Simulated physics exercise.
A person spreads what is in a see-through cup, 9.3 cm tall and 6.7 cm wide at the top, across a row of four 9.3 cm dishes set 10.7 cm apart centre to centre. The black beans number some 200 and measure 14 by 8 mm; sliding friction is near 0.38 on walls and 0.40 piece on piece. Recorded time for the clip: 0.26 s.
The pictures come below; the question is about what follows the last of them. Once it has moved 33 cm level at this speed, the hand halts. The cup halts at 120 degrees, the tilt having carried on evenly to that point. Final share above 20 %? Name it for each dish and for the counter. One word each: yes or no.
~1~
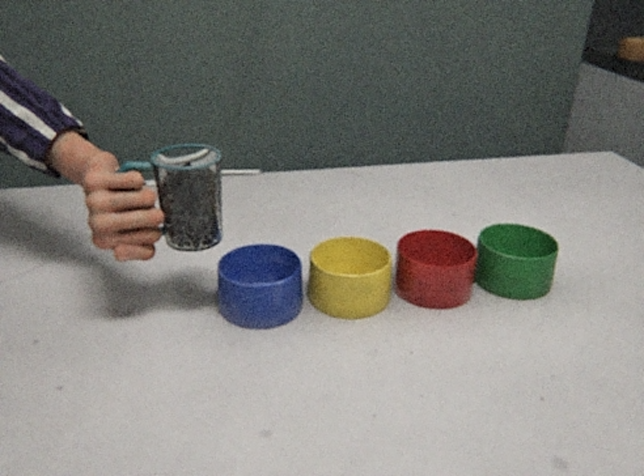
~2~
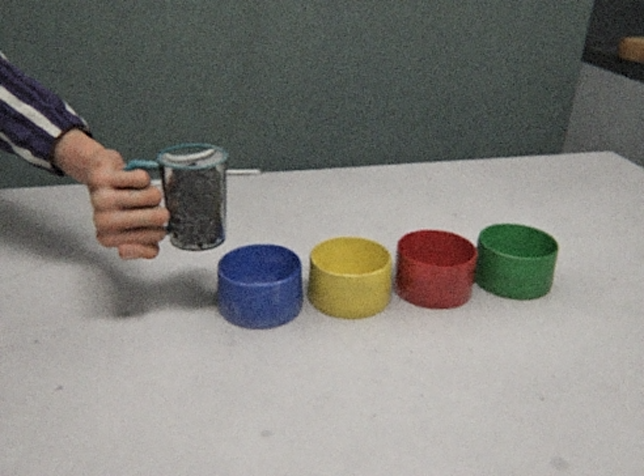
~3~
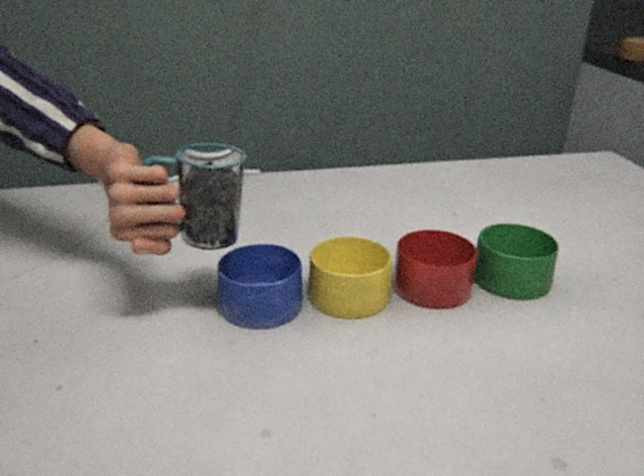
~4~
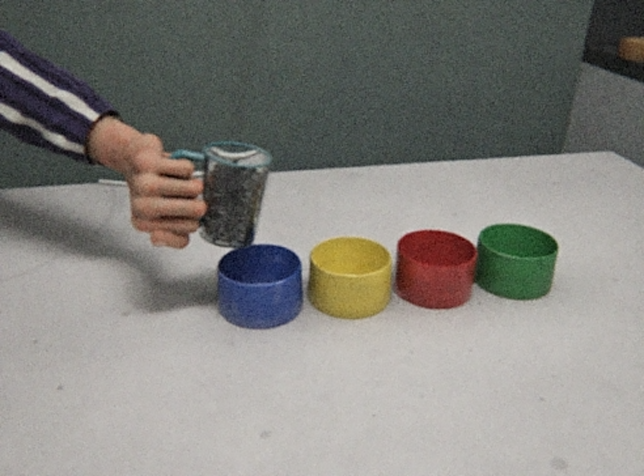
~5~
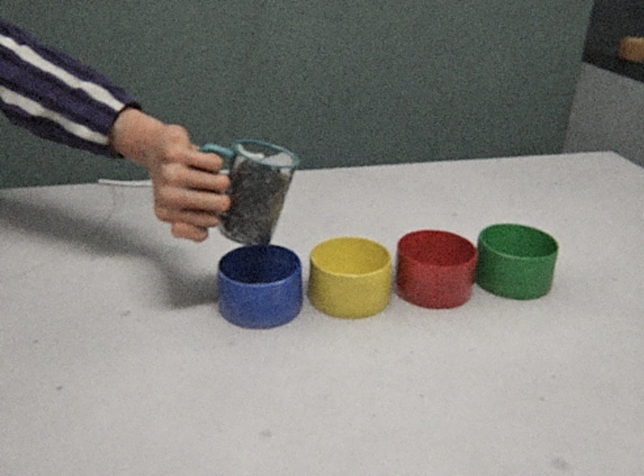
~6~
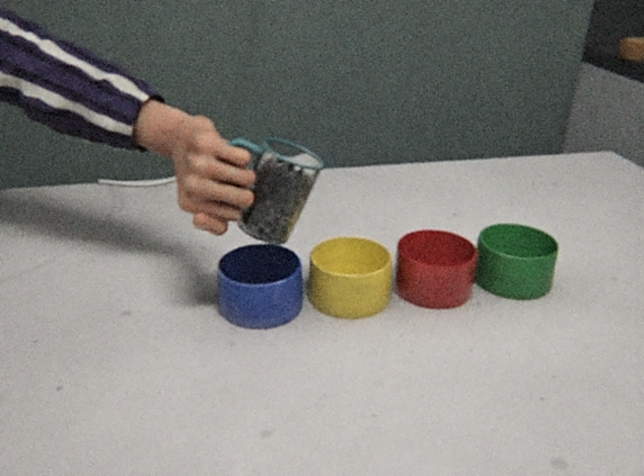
Red: No; blue: No; green: Yes; yellow: No; counter: No.
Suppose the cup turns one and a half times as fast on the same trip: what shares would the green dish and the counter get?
Green 100, counter 0.
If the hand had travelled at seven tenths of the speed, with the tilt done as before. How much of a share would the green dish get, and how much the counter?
Shares: Green 100, counter 0.
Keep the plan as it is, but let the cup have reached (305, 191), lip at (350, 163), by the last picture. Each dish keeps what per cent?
Final shares - red 0 %, blue 0 %, green 100 %, yellow 0 %.
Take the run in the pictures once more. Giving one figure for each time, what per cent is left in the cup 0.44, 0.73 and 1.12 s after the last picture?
About 100, 80, 20.
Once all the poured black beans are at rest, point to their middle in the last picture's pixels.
About (518, 264).
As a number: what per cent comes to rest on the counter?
The share comes to some 5 percent.
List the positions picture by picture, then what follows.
In the first frame, cup at (191, 199), tilt 0 degrees, lip at (220, 155), moved 0.0 cm; middle of the pieces at (186, 206); blue dish at (260, 264); yellow dish at (351, 256); red dish at (437, 248); green dish at (518, 240).
In the second frame, cup at (196, 198), tilt 1 degrees, lip at (226, 155), moved 0.5 cm; middle of the pieces at (191, 205).
In the third frame, cup at (211, 197), tilt 5 degrees, lip at (244, 156), moved 2.1 cm; middle of the pieces at (205, 204).
In the fourth frame, cup at (233, 196), tilt 10 degrees, lip at (270, 158), moved 4.4 cm; middle of the pieces at (226, 202).
In the fifth frame, cup at (255, 194), tilt 16 degrees, lip at (296, 160), moved 6.8 cm; middle of the pieces at (248, 200).
In the sixth frame, cup at (278, 193), tilt 22 degrees, lip at (322, 163), moved 9.3 cm; middle of the pieces at (270, 197); blue dish at (260, 264); yellow dish at (351, 256); red dish at (437, 248); green dish at (518, 240).
Then, 0.44 s after the last picture, tilt 69 degrees; cup holds 100 %.
Then, 0.73 s after the last picture, tilt 101 degrees; cup holds 80 %, green 15 %.
Then, 1.12 s after the last picture, tilt 120 degrees; cup holds 20 %, green 75 %.
In the end, red 0 %, blue 0 %, green 95 %, yellow 0 %, counter 5 %.
